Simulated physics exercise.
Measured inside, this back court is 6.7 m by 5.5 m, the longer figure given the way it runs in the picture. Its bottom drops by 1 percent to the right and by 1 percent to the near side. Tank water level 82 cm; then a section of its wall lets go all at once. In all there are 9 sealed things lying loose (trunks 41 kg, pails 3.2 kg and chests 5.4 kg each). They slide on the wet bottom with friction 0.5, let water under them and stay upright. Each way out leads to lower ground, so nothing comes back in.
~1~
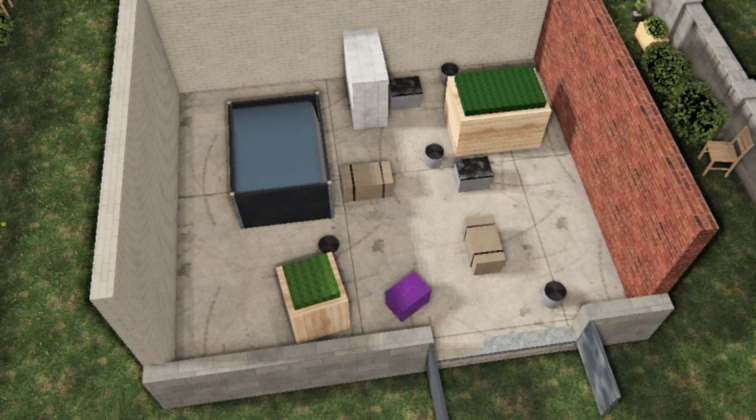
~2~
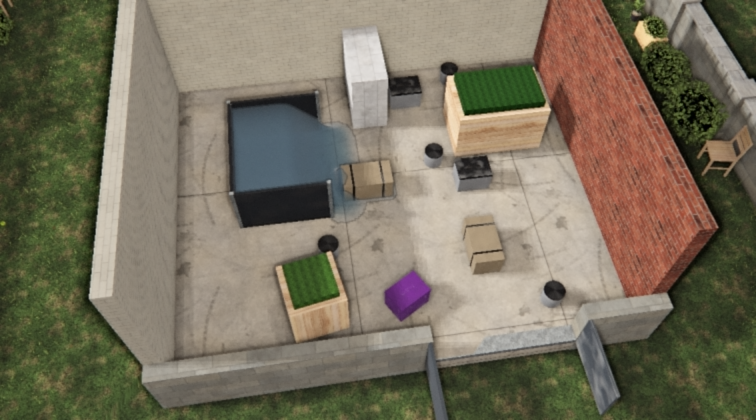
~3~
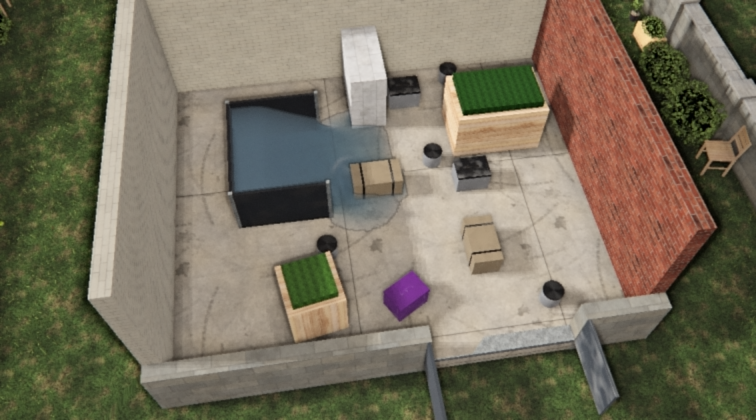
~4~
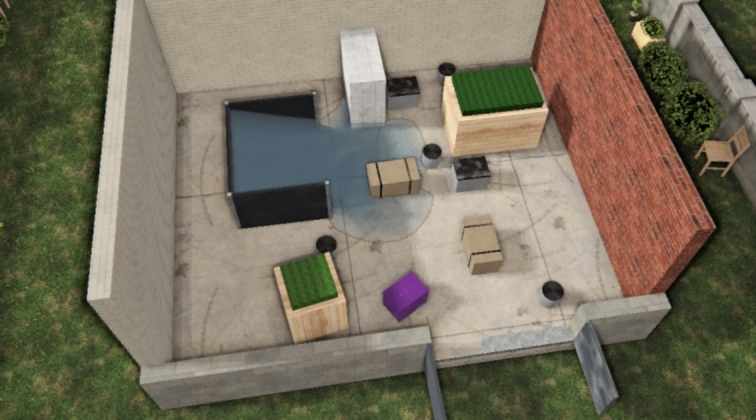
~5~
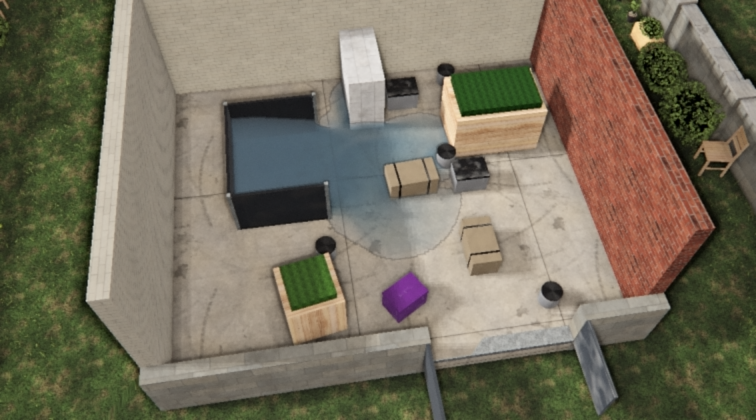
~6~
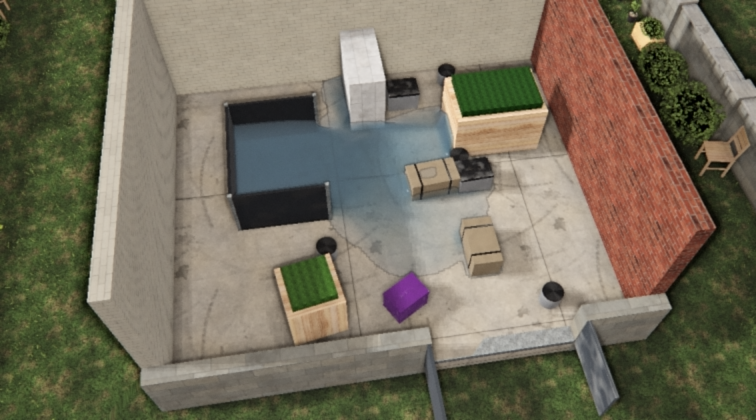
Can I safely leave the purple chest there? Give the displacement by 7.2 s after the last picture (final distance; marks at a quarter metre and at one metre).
Expect it to shift a fair bit, but under a metre.
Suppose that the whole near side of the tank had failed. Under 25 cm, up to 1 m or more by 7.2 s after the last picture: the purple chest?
Note: Purple chest displaced a long way.
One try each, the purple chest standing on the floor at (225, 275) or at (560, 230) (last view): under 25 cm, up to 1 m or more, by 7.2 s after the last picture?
Respectively: It rests almost unmoved; it is shoved a long way.
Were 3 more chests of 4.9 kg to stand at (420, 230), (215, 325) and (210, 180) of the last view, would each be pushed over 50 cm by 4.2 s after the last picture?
The first one ends up beyond that, the second inside that, the third inside that.
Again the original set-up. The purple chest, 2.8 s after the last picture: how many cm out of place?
It has shifted about 5 cm.
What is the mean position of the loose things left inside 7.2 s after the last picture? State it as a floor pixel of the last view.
(444, 234).
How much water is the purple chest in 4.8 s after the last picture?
3 cm or so.
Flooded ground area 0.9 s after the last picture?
Wet area: Approx. 19 m2.
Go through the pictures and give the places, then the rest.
The purple chest at (408, 291) rests on the ground; water covers 2.4 m2; 0 of 9 have shifted, in the first frame.
The purple chest at (407, 290), on the bottom; water covers 3.5 m2; 0 of 9 have shifted, in the second frame.
The purple chest at (406, 290) rests on the ground; 4.8 m2 under water; 1 of 9 have shifted, in the third frame.
The purple chest at (406, 291) rests on the ground; water covers 6.4 m2; 1 of 9 have shifted, in the fourth frame.
The purple chest at (405, 291), on the bottom; water covers 8.1 m2; 2 of 9 have shifted, in the fifth frame.
The purple chest at (406, 292), on the bottom; 9.6 m2 under water; 2 of 9 have shifted, in the sixth frame.
Then, 0.9 s after the last picture the purple chest is near (407, 295), 0.1 m from its start, aground; 0 of 9 are out; 3 afloat.
Then, 2.8 s after the last picture the purple chest is near (408, 296), 0.1 m from its start, aground; 0 of 9 are out; 7 afloat.
Then, 4.8 s after the last picture the purple chest is near (394, 293), 0.2 m from its start, aground; 1 of 9 are out; 5 afloat.
Then, 7.2 s after the last picture the purple chest is near (358, 299), 0.7 m from its start, afloat; 1 of 9 are out; 5 afloat.
